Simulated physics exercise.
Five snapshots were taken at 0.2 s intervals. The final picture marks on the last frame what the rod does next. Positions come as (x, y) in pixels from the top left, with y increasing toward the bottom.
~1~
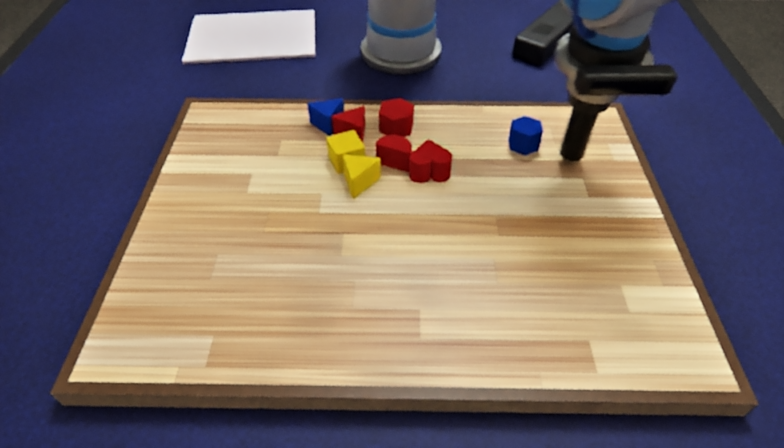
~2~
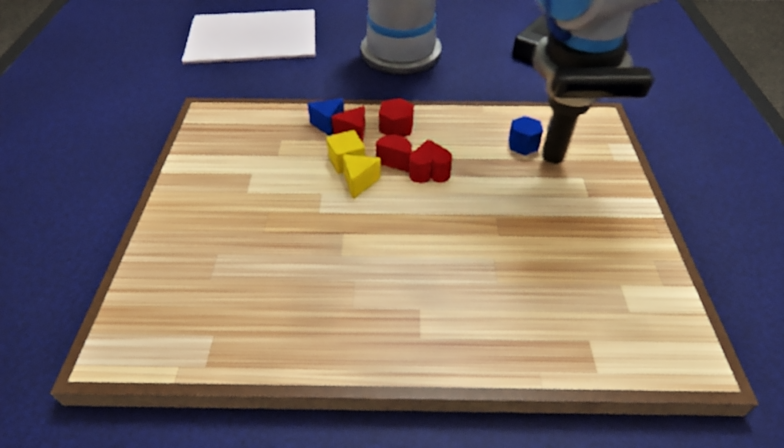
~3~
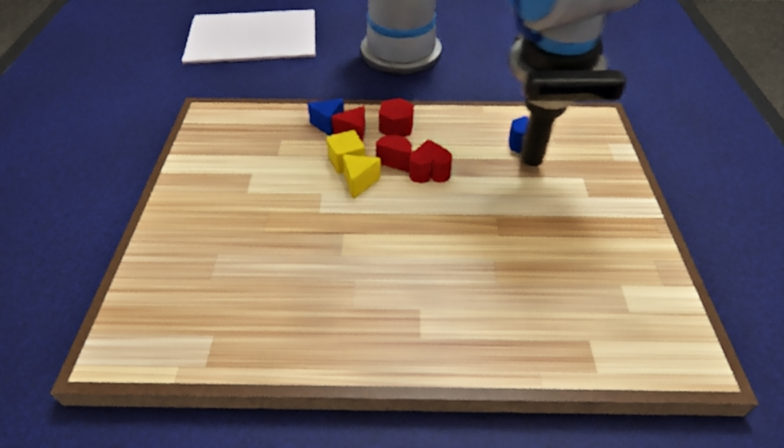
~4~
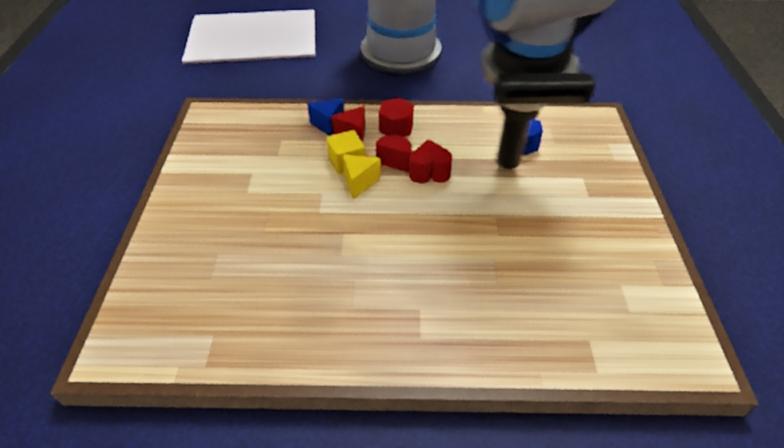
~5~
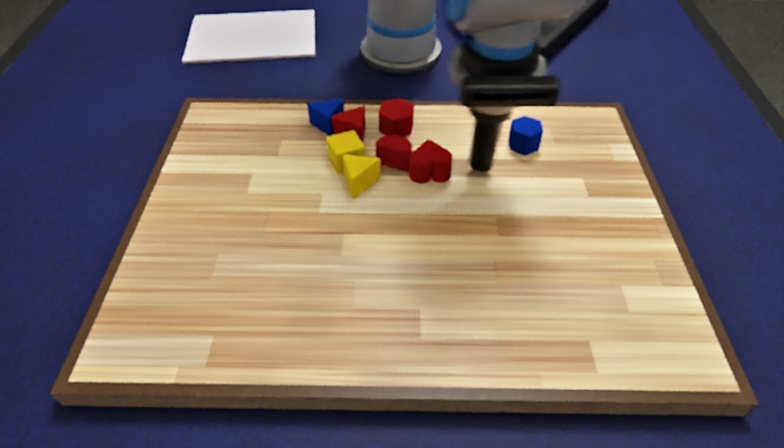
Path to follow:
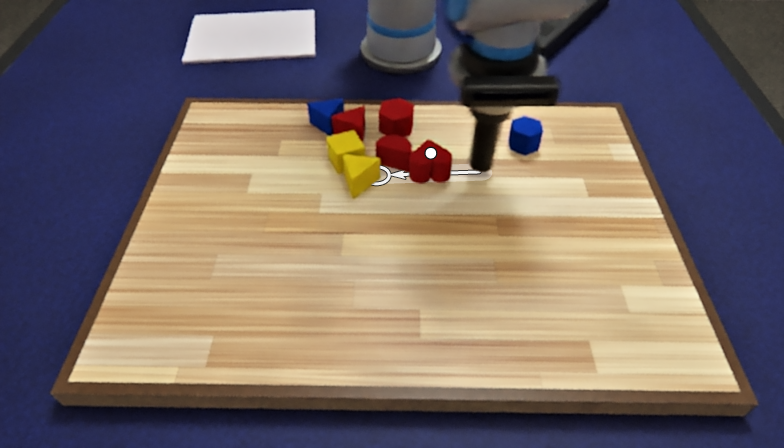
A robot arm holding a dark rod slid steadily left across the top of the wooden board, passing in front of a blue block toward the red and yellow blocks, which all stayed still.
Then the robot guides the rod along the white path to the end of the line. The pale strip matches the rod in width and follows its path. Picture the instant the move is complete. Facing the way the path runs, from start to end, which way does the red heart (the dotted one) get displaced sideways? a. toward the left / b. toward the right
a
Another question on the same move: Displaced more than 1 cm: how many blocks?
The push moves three or more blocks more than 1 cm.
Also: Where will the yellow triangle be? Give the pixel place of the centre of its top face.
When the path ends, it will be at (316, 166).
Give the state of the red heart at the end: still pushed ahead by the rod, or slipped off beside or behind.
I expect it to be in front.
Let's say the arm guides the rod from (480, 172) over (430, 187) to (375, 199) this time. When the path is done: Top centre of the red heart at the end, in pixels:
My prediction: (369, 158).
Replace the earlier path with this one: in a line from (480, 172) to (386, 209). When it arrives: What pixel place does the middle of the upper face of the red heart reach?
Put as a pixel place, it's (391, 161).
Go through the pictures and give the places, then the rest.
The first frame shows tip of the rod (571, 154), middles of tops, yellow square block (345, 142), yellow triangle (359, 164), red D-shaped block (396, 142), red heart (431, 153).
The second frame shows rod (553, 156), nothing pushed.
The third frame shows rod (532, 159), nothing pushed.
The fourth frame shows rod (508, 161), nothing pushed.
The fifth frame shows rod (481, 164), yellow square block (345, 142), yellow triangle (359, 164), red D-shaped block (396, 142), red heart (431, 153).
The line goes straight from (480, 172) to (377, 175); the dot is on the red heart.
The first path, step by step. One third of the way, rod (445, 165); red D-shaped block (388, 141), turned 30° clockwise; red heart (412, 155).
Two thirds of the way, rod (411, 166); yellow triangle (348, 162), turned 40° anticlockwise; red D-shaped block (372, 138), turned 65° clockwise; red heart (381, 158), turned 15° clockwise.
At the end, rod (377, 167); yellow square block (342, 141); yellow triangle (316, 166), turned 25° anticlockwise; red D-shaped block (371, 137), turned 70° clockwise; red heart (351, 165), turned 15° clockwise.
